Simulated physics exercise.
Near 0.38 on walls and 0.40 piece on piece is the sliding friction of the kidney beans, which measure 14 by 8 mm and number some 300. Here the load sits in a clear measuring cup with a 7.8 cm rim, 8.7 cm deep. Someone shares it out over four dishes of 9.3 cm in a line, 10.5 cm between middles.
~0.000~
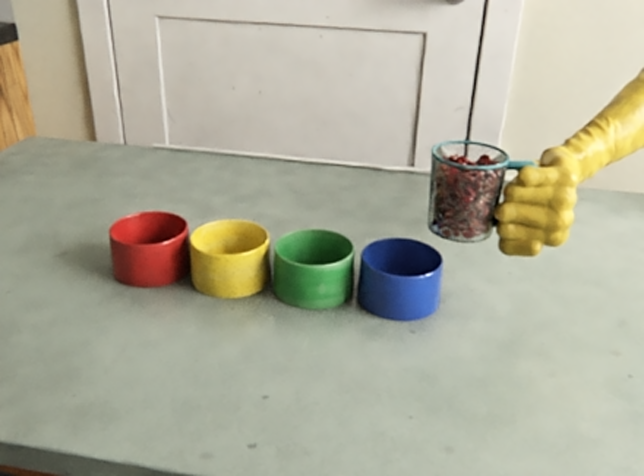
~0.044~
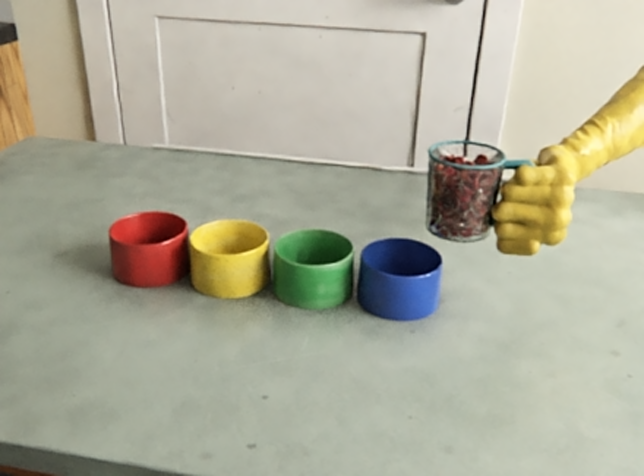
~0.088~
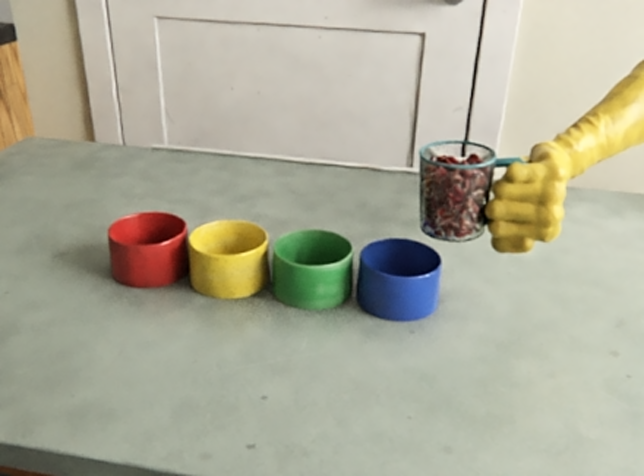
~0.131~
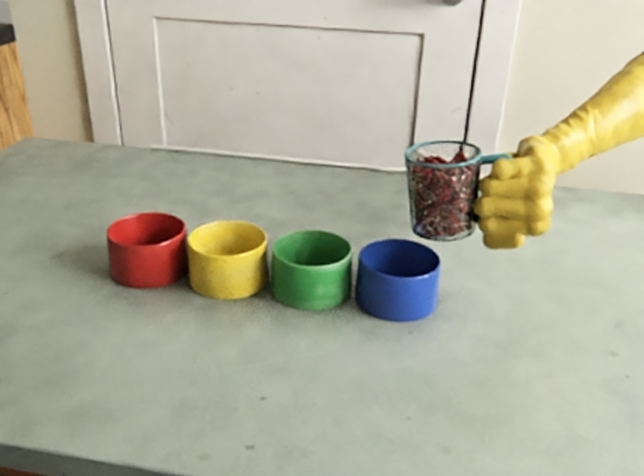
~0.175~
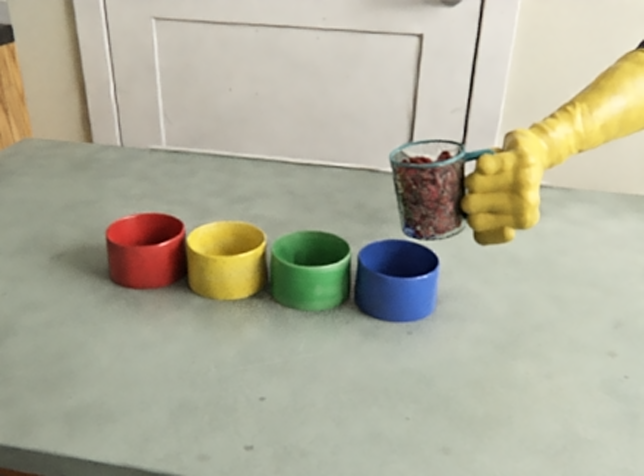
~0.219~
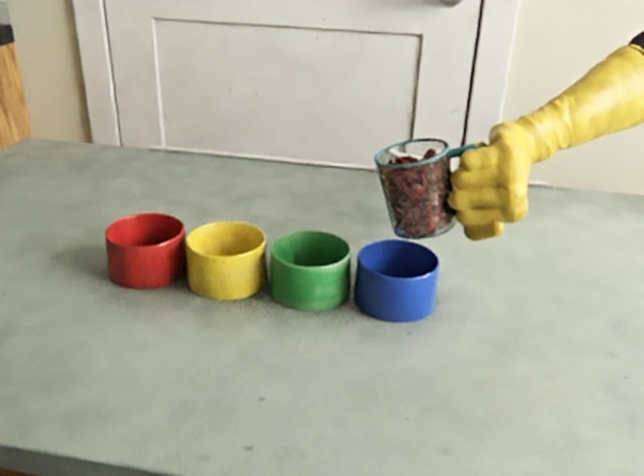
In the video, a yellow-gloved hand holds a clear measuring cup of dark red pieces above a gray table, moving it a short way left toward a row of red, yellow, green and blue dishes while tilting it slightly left.
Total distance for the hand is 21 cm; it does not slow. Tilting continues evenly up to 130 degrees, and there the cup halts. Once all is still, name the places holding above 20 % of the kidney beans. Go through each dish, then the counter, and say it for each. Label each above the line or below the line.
Red: Below the line; blue: Below the line; green: Below the line; yellow: Above the line; counter: Below the line.
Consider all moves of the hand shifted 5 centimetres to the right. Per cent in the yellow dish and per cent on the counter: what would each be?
Yellow: 30; counter: 30.
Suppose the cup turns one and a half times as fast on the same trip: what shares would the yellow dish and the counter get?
The yellow dish would get 100 and the counter 0.
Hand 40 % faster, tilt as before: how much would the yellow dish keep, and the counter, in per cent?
Shares - yellow 100, counter 0.
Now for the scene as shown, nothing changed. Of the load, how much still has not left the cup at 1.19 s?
Roughly 75 %.
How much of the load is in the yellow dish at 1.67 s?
About 100 per cent by then.
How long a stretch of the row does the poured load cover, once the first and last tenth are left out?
5 centimetres.
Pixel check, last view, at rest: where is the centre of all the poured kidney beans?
Close to pixel (229, 257).
Then, at 0.80 s, tilt 69 degrees; cup holds 100 %.
Then, at 1.19 s, tilt 105 degrees; cup holds 75 %, yellow 20 %.
After 1.67 s, tilt 130 degrees; cup holds 0 %, yellow 100 %.
In the end, at 2.1 s, red 0 %, blue 0 %, green 0 %, yellow 100 %, counter 0 %.
